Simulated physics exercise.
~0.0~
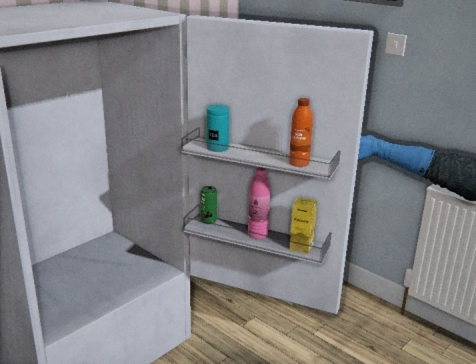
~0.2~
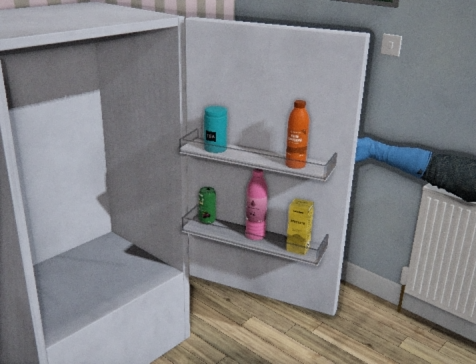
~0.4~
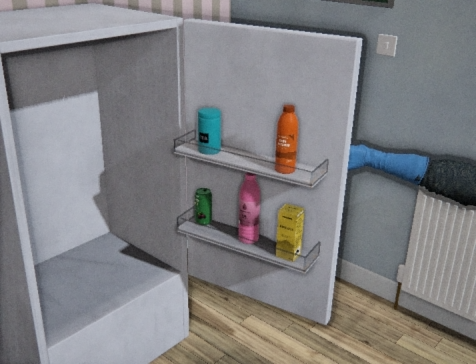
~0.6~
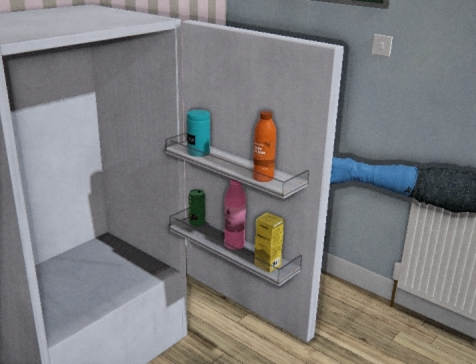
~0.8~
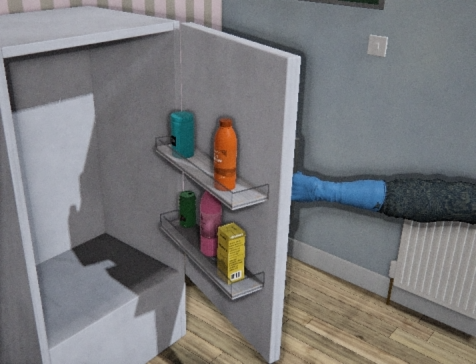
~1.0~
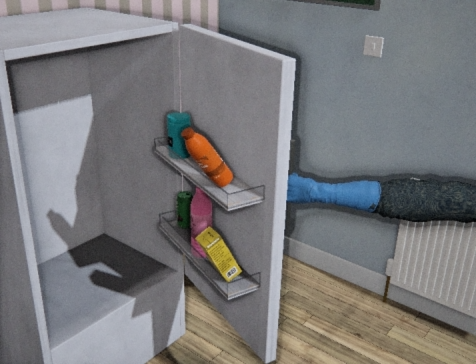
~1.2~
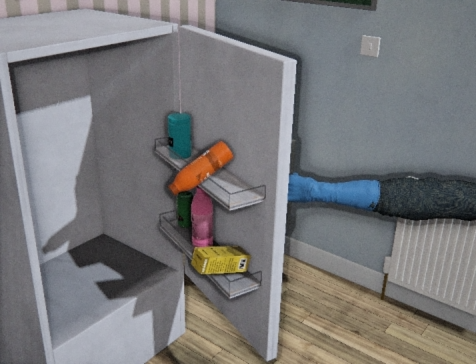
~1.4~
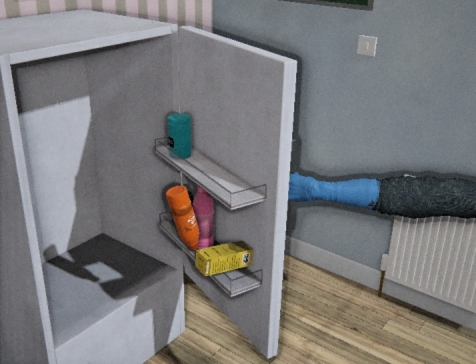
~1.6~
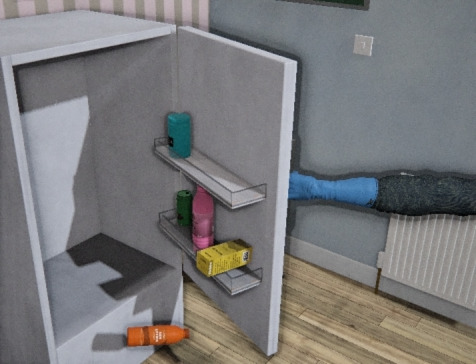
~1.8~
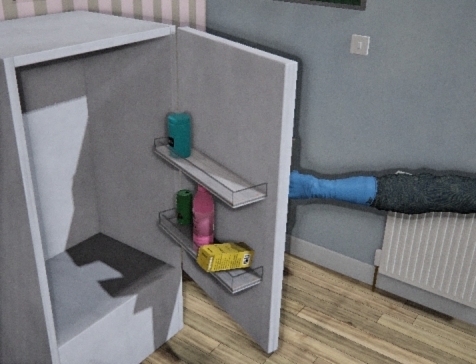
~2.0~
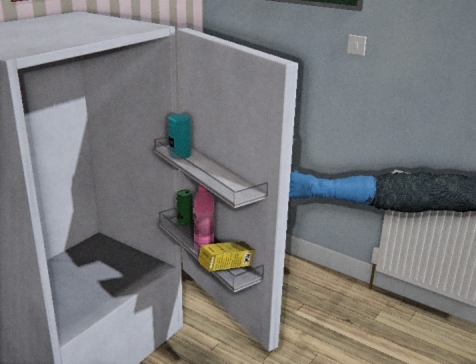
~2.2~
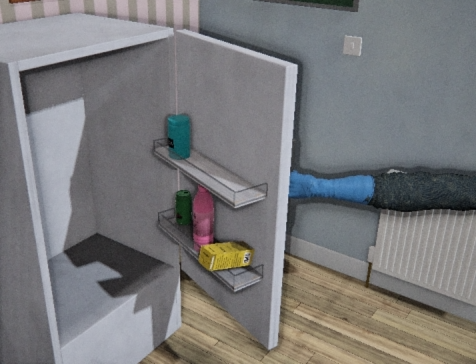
In the video, a fridge door holding five containers swings left toward the cabinet and stops partly open, whereupon the orange bottle tips over the rail and falls to the floor out of view, while the yellow carton topples in the lower rack and three containers stay upright.
